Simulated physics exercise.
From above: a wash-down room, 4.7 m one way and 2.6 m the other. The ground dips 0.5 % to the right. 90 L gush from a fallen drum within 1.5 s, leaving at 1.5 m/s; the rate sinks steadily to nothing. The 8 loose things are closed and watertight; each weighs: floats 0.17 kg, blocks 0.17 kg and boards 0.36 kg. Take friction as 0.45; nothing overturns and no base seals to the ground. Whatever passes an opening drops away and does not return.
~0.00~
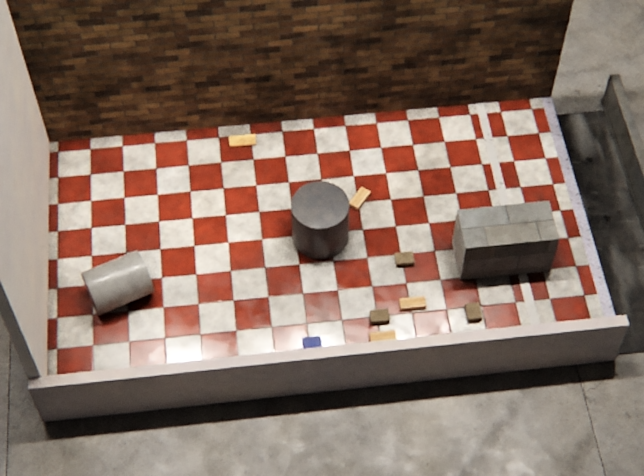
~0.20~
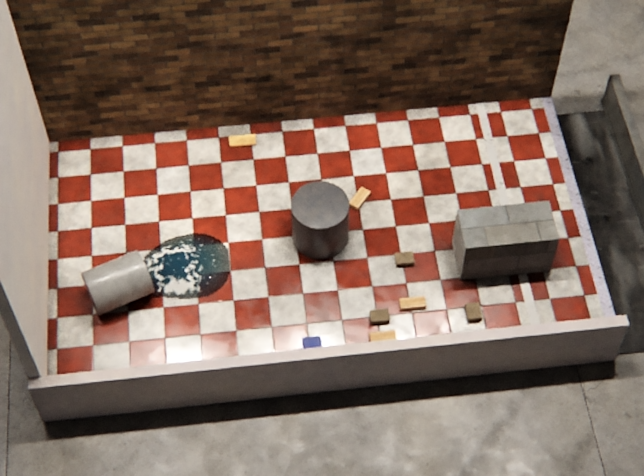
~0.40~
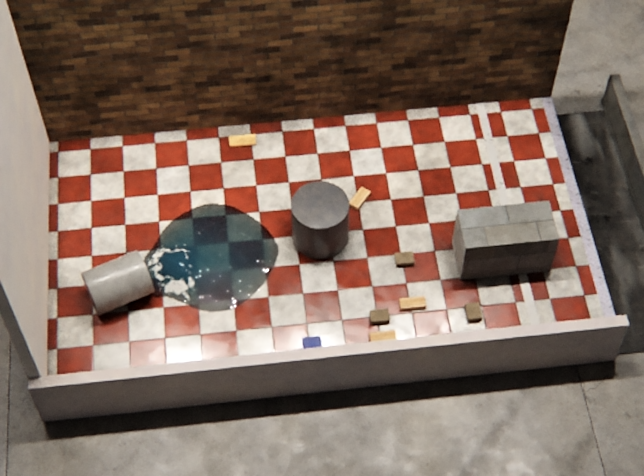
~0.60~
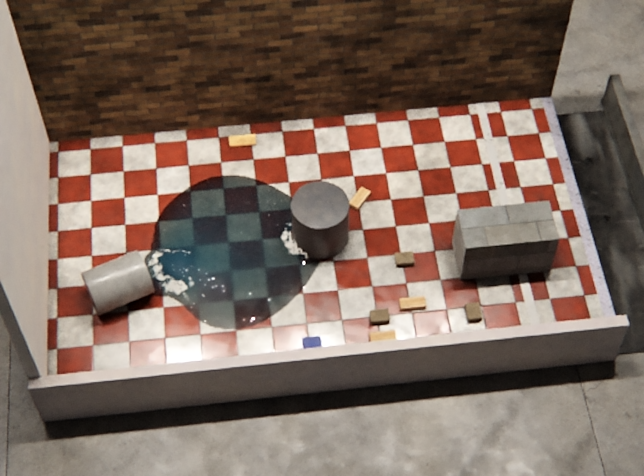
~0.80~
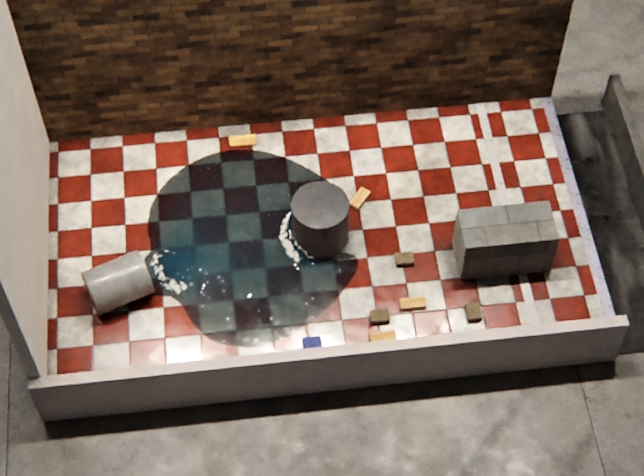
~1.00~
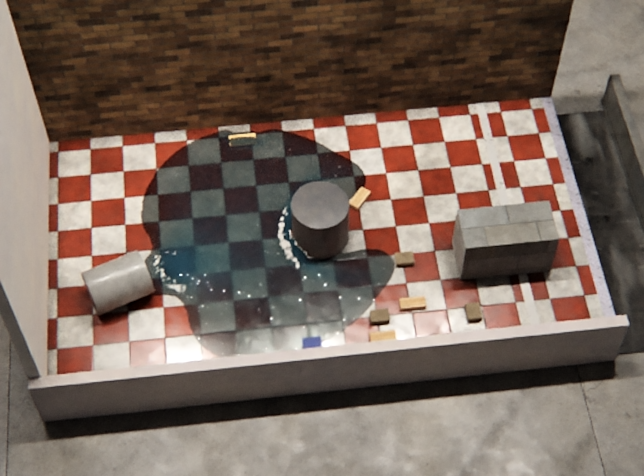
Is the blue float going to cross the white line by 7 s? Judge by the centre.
Blue float crosses.
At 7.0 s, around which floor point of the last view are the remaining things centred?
Around (370, 183).
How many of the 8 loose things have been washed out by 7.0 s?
5 of them.
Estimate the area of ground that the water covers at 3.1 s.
About 5.5 m2.
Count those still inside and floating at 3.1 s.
At that moment 5.
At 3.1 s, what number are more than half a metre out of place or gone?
By then 6.
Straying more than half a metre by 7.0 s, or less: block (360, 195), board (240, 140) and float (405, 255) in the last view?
In turn: Under, under, over.
After 1.4 s the blue float is near (334, 350), 0.2 m from its start, afloat; 0 of 8 are over the mark; 3 afloat.
After 3.1 s the blue float is near (463, 331), 1.3 m from its start, afloat; 3 of 8 are over the mark; 5 afloat.
After 4.9 s the blue float is near (600, 311), 2.5 m from its start, afloat; 5 of 8 are over the mark; 2 afloat.
After 7.0 s the blue float has gone out; 5 of 8 are over the mark; 1 afloat.
